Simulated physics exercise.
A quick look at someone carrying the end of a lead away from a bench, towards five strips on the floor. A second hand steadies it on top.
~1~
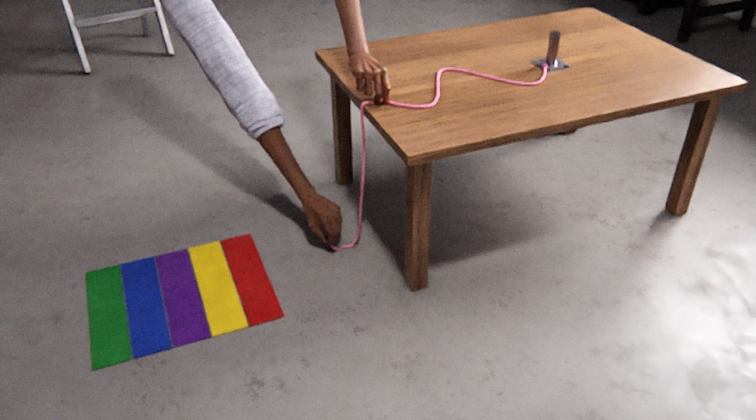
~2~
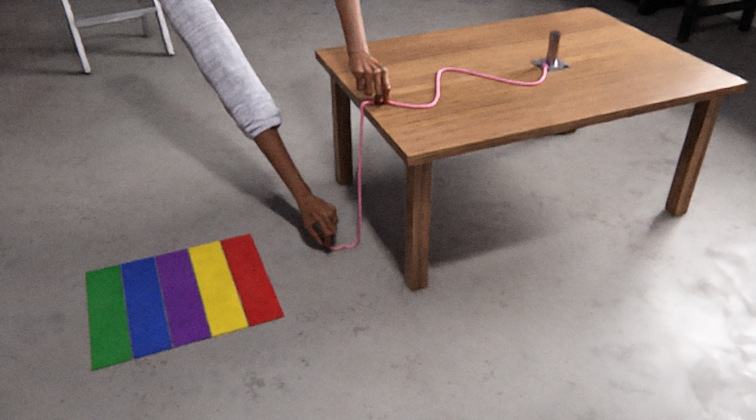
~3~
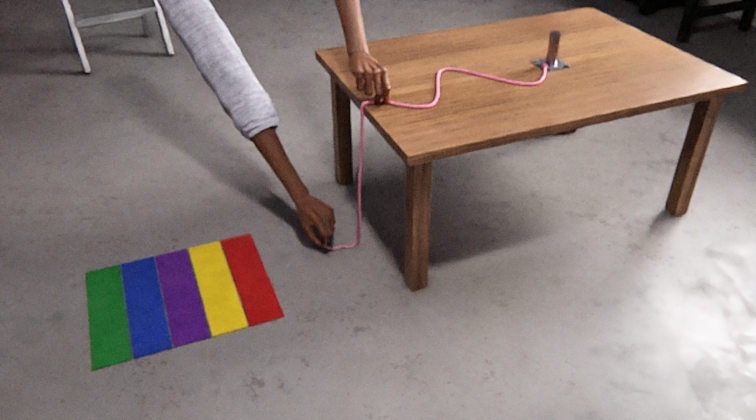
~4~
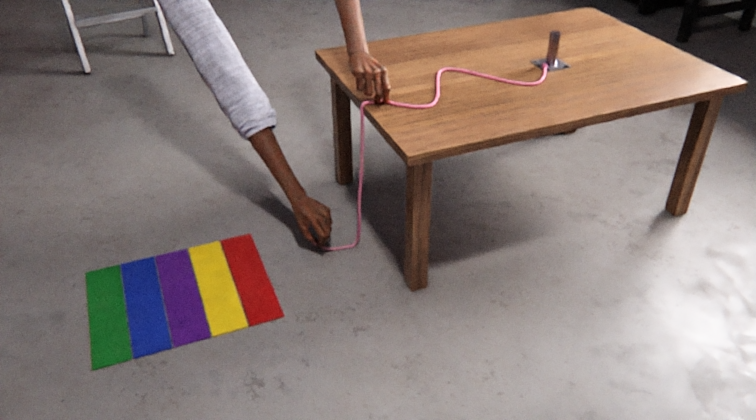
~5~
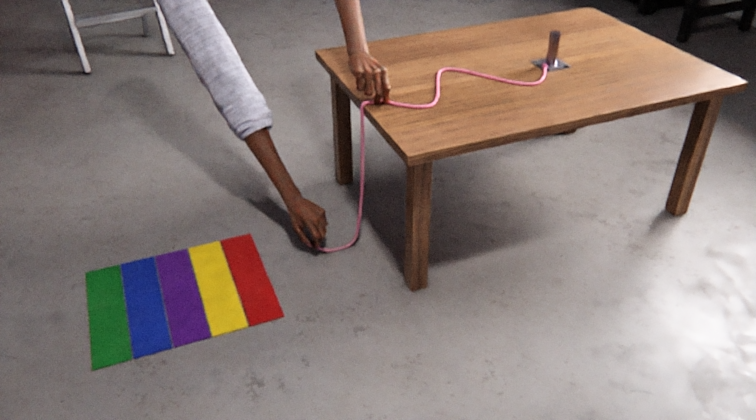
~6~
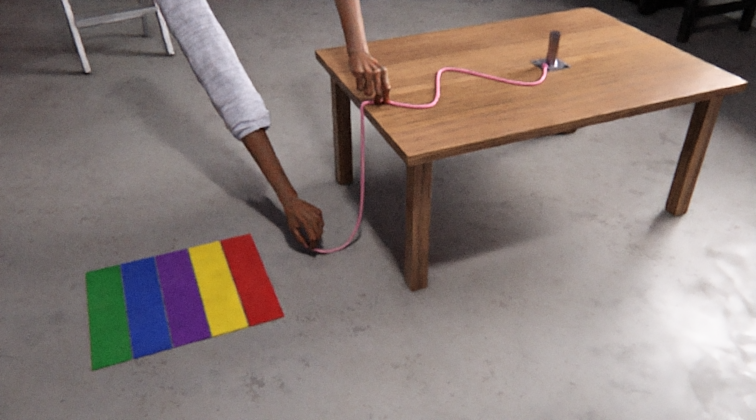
A person's two arms, one in a grey sleeve, reach in from the top over a grey concrete floor, seen from above at an angle. One hand holds a pink lead at the near left edge of a wooden table, while green, blue, purple, yellow and red strips lie at lower left. The lower hand draws the lead's end slightly left just above the floor, and the camera stays still.
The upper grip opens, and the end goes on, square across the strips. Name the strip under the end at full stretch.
The end stops over the green strip.
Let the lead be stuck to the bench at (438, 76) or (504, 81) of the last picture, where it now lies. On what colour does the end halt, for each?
In that order: Purple; blue.
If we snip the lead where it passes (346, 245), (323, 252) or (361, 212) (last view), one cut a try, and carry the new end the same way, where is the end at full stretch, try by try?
Near (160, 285), (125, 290) and (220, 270).
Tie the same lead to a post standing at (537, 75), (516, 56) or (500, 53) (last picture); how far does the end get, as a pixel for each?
Near (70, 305), (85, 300) and (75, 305).
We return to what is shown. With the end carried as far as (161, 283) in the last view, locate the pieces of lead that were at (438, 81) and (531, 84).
About (392, 97), and the other about (504, 77).
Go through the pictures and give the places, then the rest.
End (328, 241); red (261, 304); yellow (225, 314); purple (188, 324); blue (150, 334); green (110, 345), in the first picture.
End (324, 242); lead through (542, 80) (473, 73) (438, 88) (391, 103) (360, 157) (359, 222), in the second picture.
End (322, 243), in the third picture.
End (318, 244); lead through (542, 80) (473, 73) (438, 88) (391, 103) (362, 157) (359, 222), in the fourth picture.
End (313, 245), in the fifth picture.
End (310, 246); lead through (542, 80) (473, 73) (438, 88) (391, 103) (363, 156) (358, 222), in the sixth picture.
Soon after, end near (161, 283); over purple.
After that, end near (126, 292); over blue.
At the stop, end near (105, 297); over green. It gets as far as the green strip.
